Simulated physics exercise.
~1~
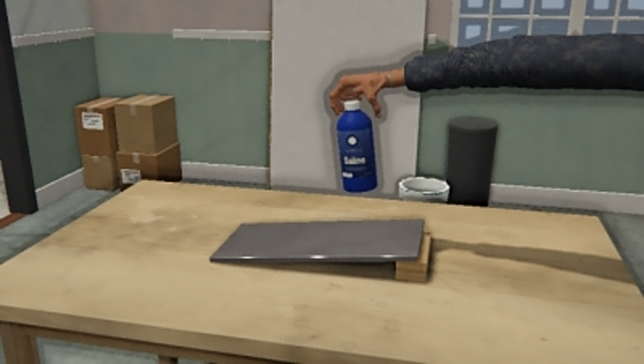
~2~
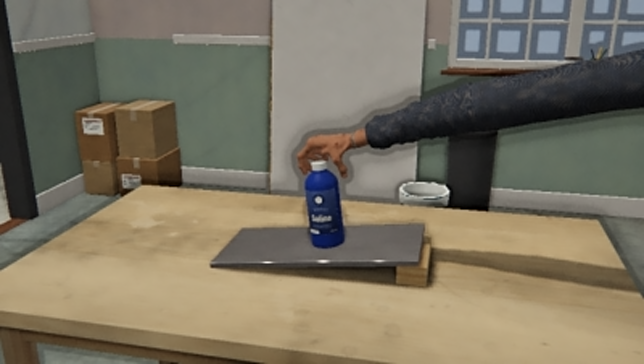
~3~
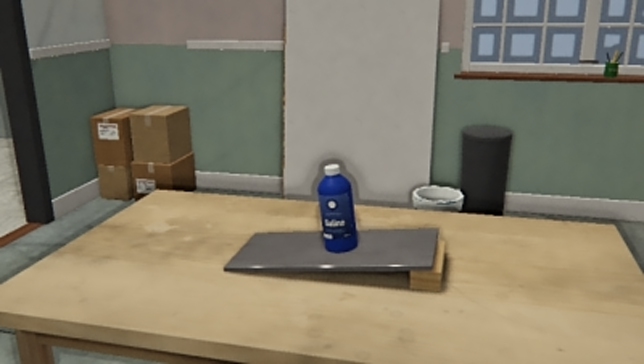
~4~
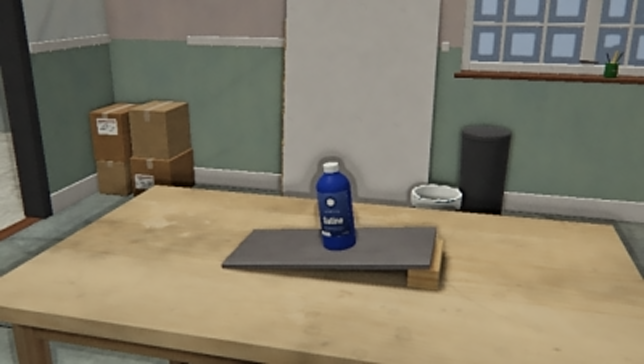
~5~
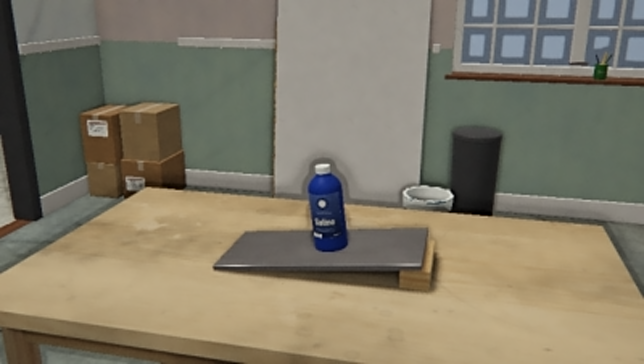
At the start, a hand holds an upright blue bottle with a white cap above a wooden table, where a thin grey board lies tilted with one end propped on a wooden block. The hand moves left and down, setting the bottle upright near the middle of the sloping board. It then lets go and withdraws, leaving the bottle standing by itself. The view sways slightly, but the bottle does not slide or tip. It ends still upright on the slope, with the board resting in place on its block.
